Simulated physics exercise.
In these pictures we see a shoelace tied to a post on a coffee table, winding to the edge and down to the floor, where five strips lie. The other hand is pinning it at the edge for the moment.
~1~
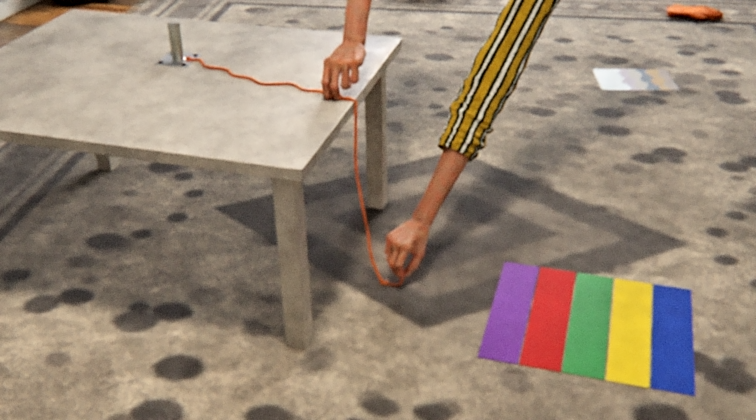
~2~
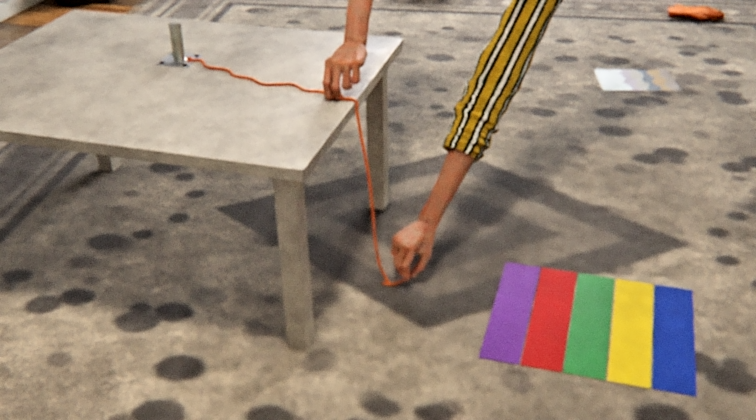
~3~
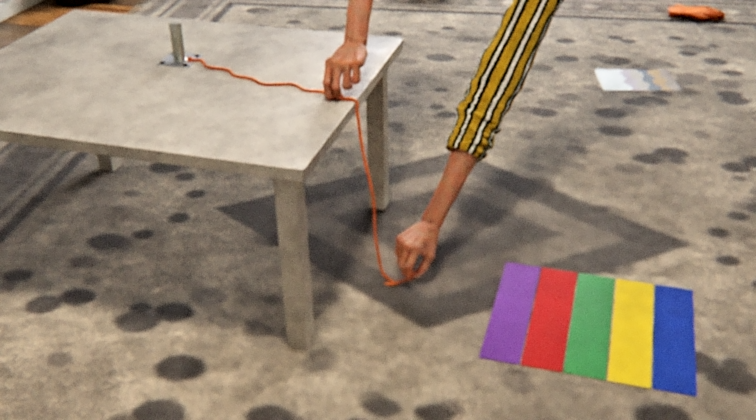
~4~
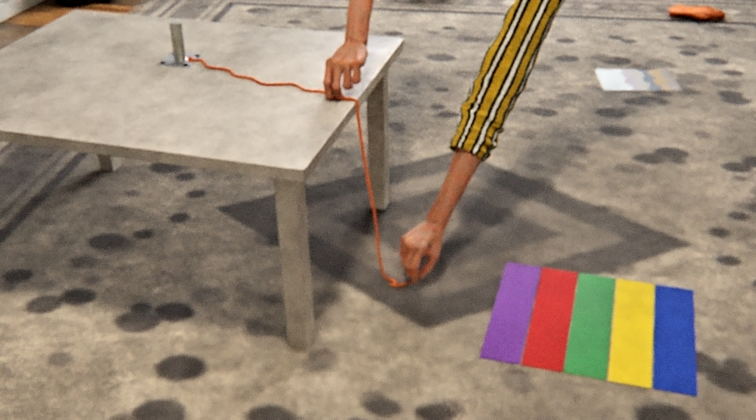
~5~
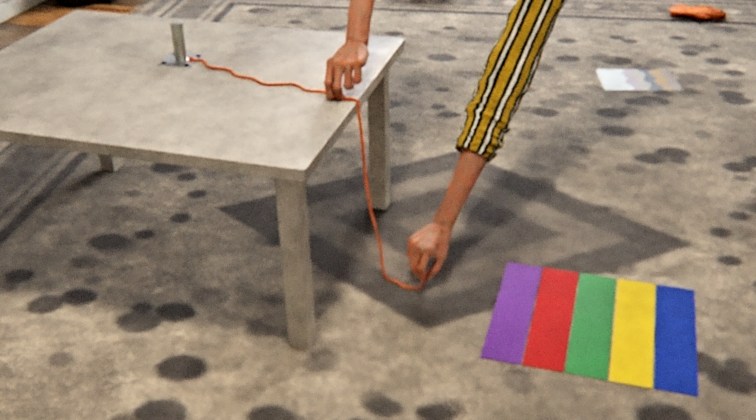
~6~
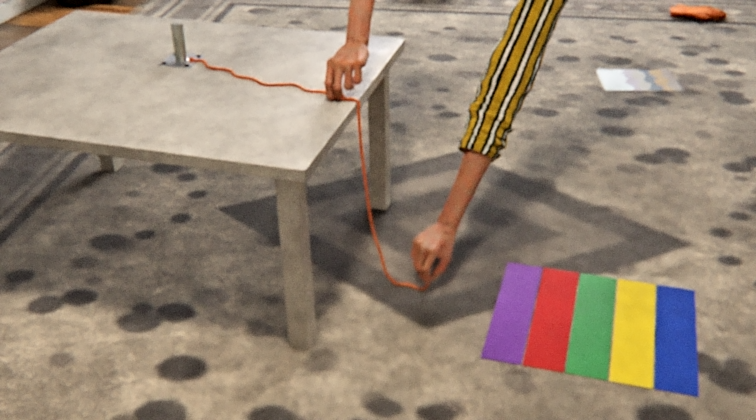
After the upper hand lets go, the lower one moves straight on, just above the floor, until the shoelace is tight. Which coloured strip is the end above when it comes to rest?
The red one.
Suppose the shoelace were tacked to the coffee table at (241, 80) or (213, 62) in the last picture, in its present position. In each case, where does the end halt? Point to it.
Respectively, (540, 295) and (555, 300).
Early on, end near (493, 289); short of the strips.
Midway, end near (534, 296); over purple.
At the end of the slack, end near (557, 299); over red. The end stops over the red strip.
